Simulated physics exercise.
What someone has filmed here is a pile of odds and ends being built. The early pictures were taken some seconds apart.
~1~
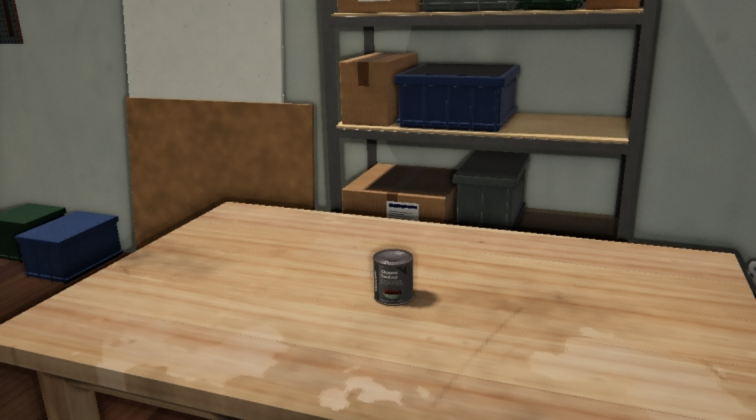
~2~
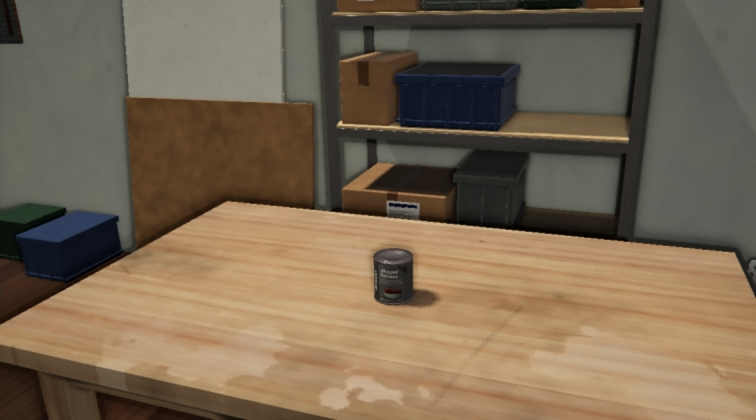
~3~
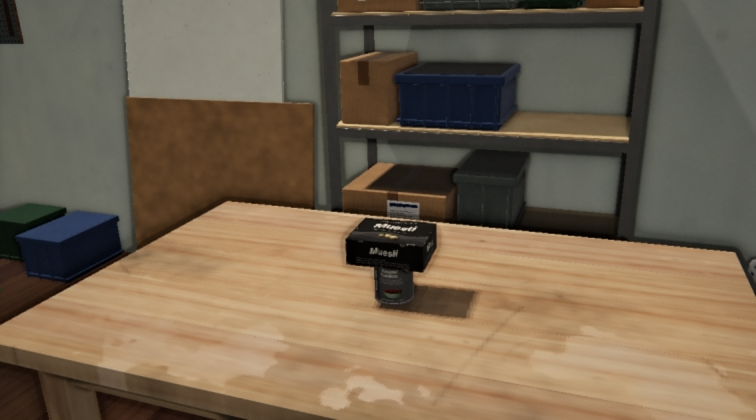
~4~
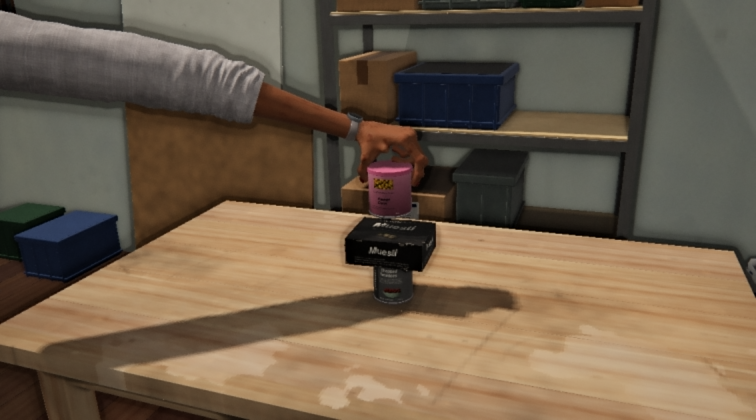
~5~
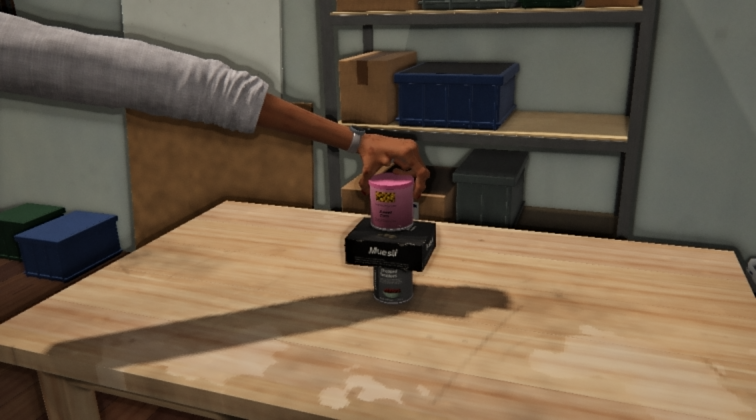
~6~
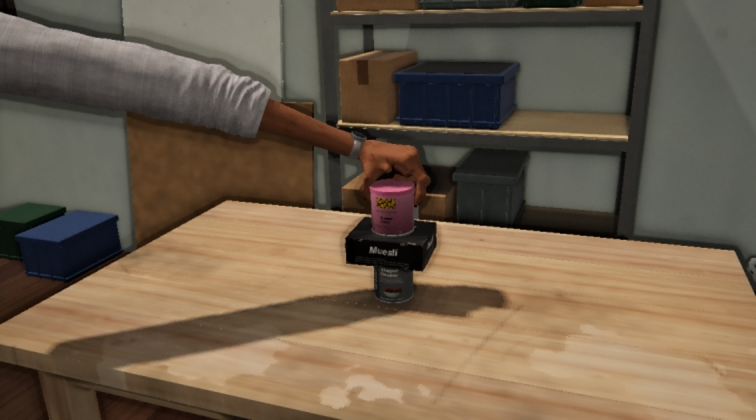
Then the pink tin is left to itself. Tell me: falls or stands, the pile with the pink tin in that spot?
Stands.
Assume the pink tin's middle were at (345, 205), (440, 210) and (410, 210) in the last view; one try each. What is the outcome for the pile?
First, it comes apart; second, it comes apart; third, it keeps its balance.
Then, 0.20 s on from there, no change.
Then, 0.40 s on from there, pink tin resting near (392, 208).
In the end, all 3 unmoved. At the end, from the last picture's camera, pink tin near (392, 208). The pile keeps its balance.
